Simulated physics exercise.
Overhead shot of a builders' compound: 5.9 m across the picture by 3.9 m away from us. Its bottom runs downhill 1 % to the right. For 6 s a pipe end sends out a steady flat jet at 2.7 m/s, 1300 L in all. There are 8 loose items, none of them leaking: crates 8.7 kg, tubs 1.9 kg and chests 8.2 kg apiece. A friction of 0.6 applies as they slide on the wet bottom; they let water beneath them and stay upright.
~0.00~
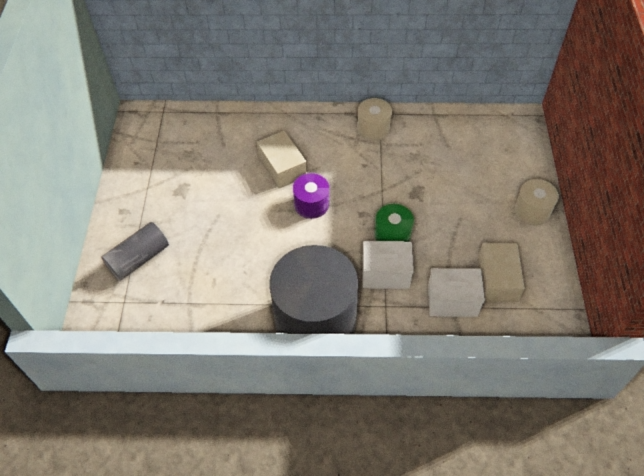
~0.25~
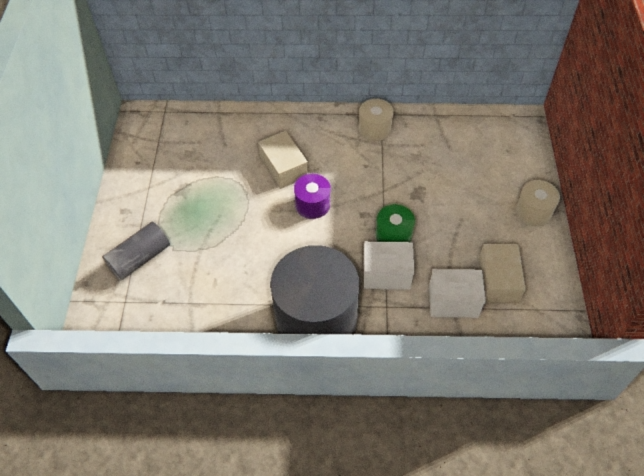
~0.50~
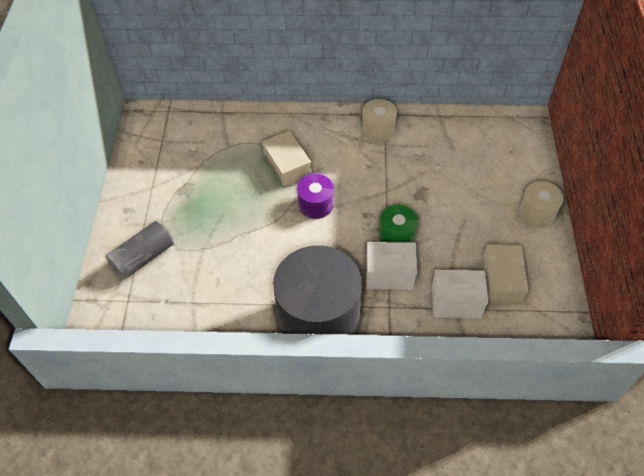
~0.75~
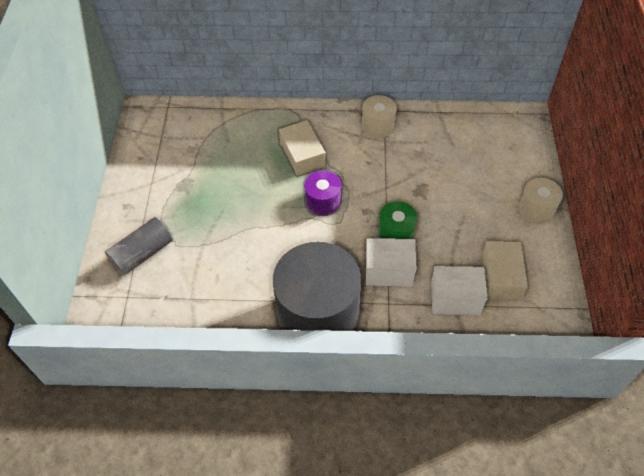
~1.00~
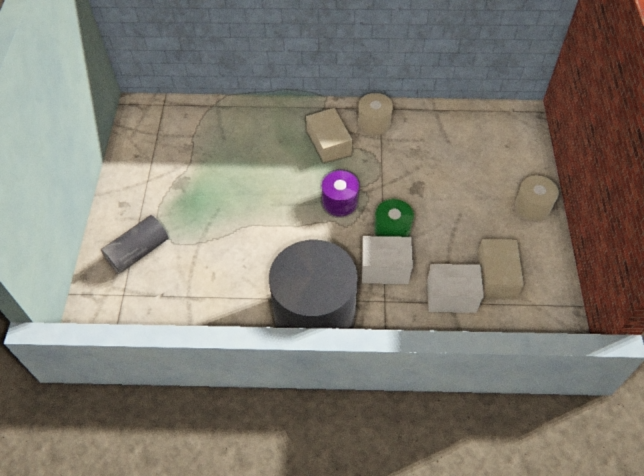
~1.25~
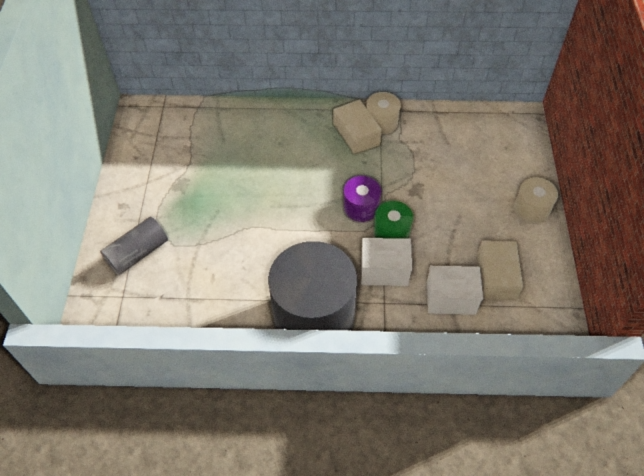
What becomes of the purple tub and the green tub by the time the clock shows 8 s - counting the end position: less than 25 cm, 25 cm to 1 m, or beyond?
One by one: Purple tub: Over a metre, green tub: A quarter metre to a metre.
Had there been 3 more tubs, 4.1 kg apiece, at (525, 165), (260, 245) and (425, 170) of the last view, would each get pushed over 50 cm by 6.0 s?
Well, in turn it's beyond that, then inside that, and finally beyond that.
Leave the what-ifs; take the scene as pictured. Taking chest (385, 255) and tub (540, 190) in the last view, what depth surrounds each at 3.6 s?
First about 1 cm, second about 5 cm.
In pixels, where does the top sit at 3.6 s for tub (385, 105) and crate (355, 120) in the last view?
Roughly (547, 131), then roughly (513, 124).
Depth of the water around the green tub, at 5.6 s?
Roughly 3 cm at that moment.
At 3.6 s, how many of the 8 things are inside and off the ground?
Then: 4.
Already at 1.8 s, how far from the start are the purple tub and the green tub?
About 100 and 5 cm.
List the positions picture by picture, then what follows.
The purple tub at (311, 188) rests on the ground; the green tub at (395, 219) rests on the ground; 0.0 m2 under water; 0 of 8 have shifted, in the first frame.
The purple tub at (312, 188) rests on the ground; the green tub at (396, 220), on the bottom; 0.9 m2 under water; 0 of 8 have shifted, in the second frame.
The purple tub at (315, 188) rests on the ground; the green tub at (399, 220) rests on the ground; 1.8 m2 under water; 0 of 8 have shifted, in the third frame.
The purple tub at (322, 185) rests on the ground, 10 cm from its start; the green tub at (398, 217), on the bottom; 3.1 m2 under water; 2 of 8 have shifted, in the fourth frame.
The purple tub at (340, 185), on the bottom, 36 cm from its start; the green tub at (394, 214) rests on the ground; water covers 4.6 m2; 2 of 8 have shifted, in the fifth frame.
The purple tub at (362, 191), on the bottom, 63 cm from its start; the green tub at (394, 216) rests on the ground; water covers 5.8 m2; 3 of 8 have shifted, in the sixth frame.
After 1.8 s the purple tub is near (394, 186), 1.0 m from its start, afloat; the green tub is near (397, 218), 0.0 m from its start, aground; 1 afloat.
After 3.6 s the purple tub is near (539, 173), 2.8 m from its start, afloat; the green tub is near (402, 222), 0.1 m from its start, aground; 4 afloat.
After 5.6 s the purple tub is near (542, 299), 3.0 m from its start, afloat; the green tub is near (409, 224), 0.2 m from its start, afloat; 6 afloat.
After 8.0 s the purple tub is near (417, 292), 2.0 m from its start, afloat; the green tub is near (407, 176), 0.6 m from its start, afloat; 6 afloat.
